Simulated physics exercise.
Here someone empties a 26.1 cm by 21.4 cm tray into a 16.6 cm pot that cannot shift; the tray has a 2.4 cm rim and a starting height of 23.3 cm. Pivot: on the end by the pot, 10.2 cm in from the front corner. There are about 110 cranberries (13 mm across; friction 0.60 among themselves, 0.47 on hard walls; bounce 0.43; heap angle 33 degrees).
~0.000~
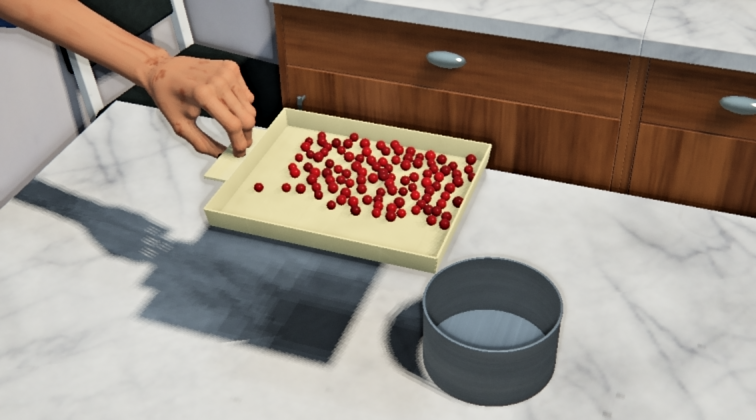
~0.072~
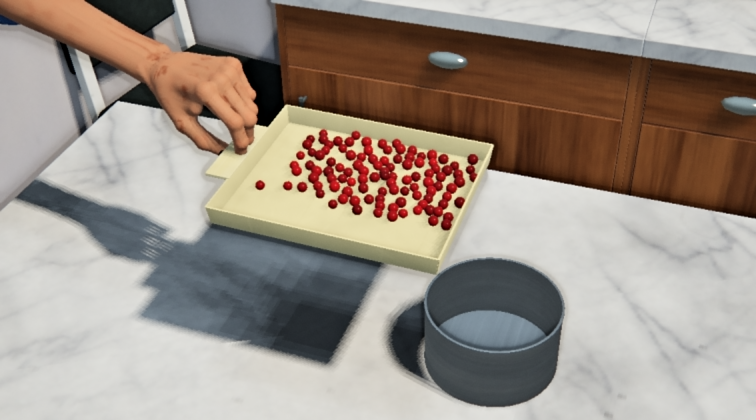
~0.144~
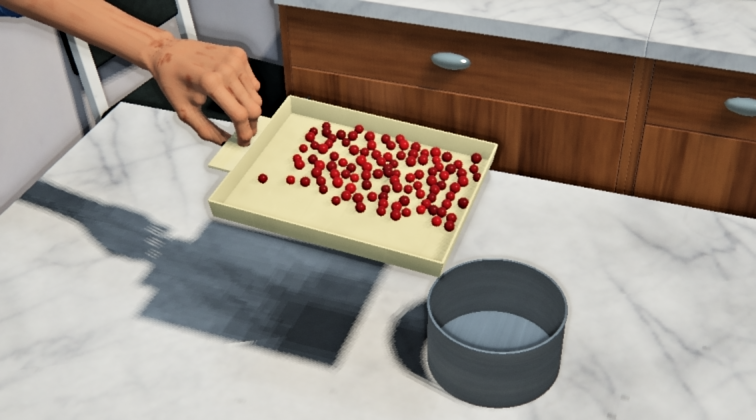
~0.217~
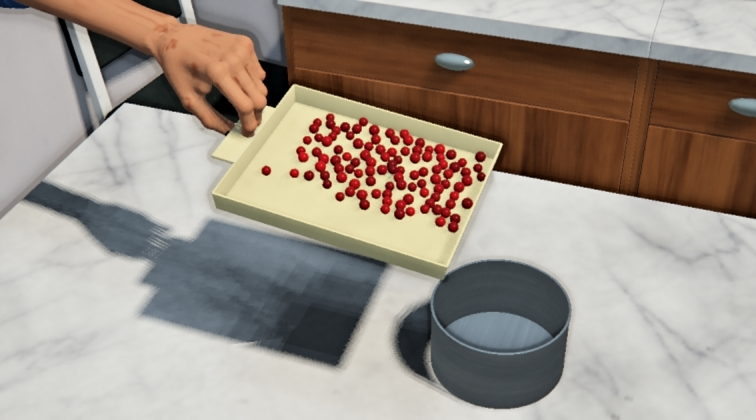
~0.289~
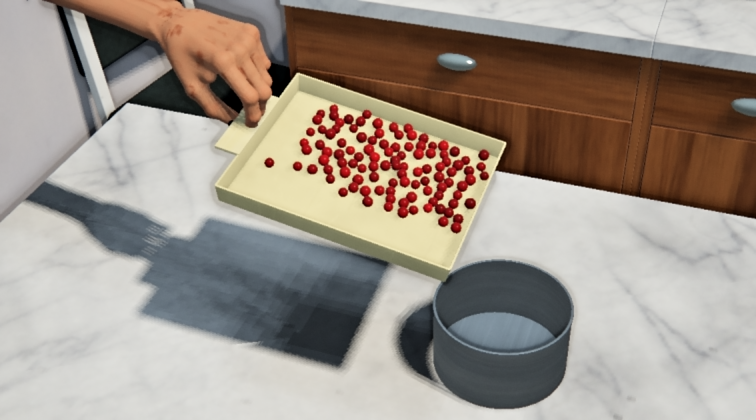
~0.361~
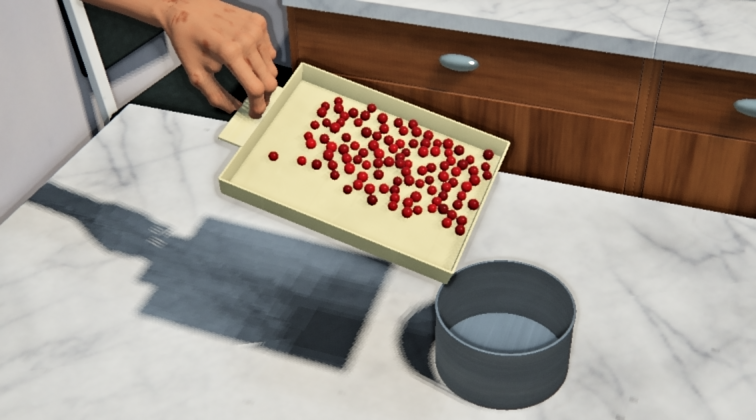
A cream tray scattered with small red berries tilted gradually, its far left side rising as a hand gripped the tab at its left end, beside a gray pot on a marble counter.
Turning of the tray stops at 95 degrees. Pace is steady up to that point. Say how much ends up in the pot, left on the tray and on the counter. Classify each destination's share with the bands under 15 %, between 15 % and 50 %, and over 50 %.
Pot: Between 15 % and 50 %; tray: Under 15 %; counter: Over 50 %.
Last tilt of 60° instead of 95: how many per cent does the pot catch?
The pot would get around 0 per cent.
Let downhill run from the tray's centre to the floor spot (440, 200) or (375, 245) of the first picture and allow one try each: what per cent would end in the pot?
The share comes to about 70 in a hundred, then about 5 in a hundred.
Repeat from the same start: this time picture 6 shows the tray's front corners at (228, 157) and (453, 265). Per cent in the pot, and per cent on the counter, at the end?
Pot 65; counter 35.
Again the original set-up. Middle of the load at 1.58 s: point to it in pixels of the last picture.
My estimate is roughly (458, 201).
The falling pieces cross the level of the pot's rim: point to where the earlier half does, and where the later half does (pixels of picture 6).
Around (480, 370), then around (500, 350).
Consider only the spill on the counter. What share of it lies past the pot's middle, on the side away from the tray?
I'd put it at close to 60 per cent.
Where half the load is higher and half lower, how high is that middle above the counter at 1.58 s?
Some 28 cm.
After 1.10 s, tilt 53 degrees; the tray holds 100 %, the pot 0 %.
Then, at 1.58 s, tilt 77 degrees; the tray holds 100 %, the pot 0 %.
Then, at 2.14 s, tilt 95 degrees; the tray holds 40 %, the pot 0 %.
By 3.3 s all is still; pot 35 %, tray 0 %, counter 65 %.
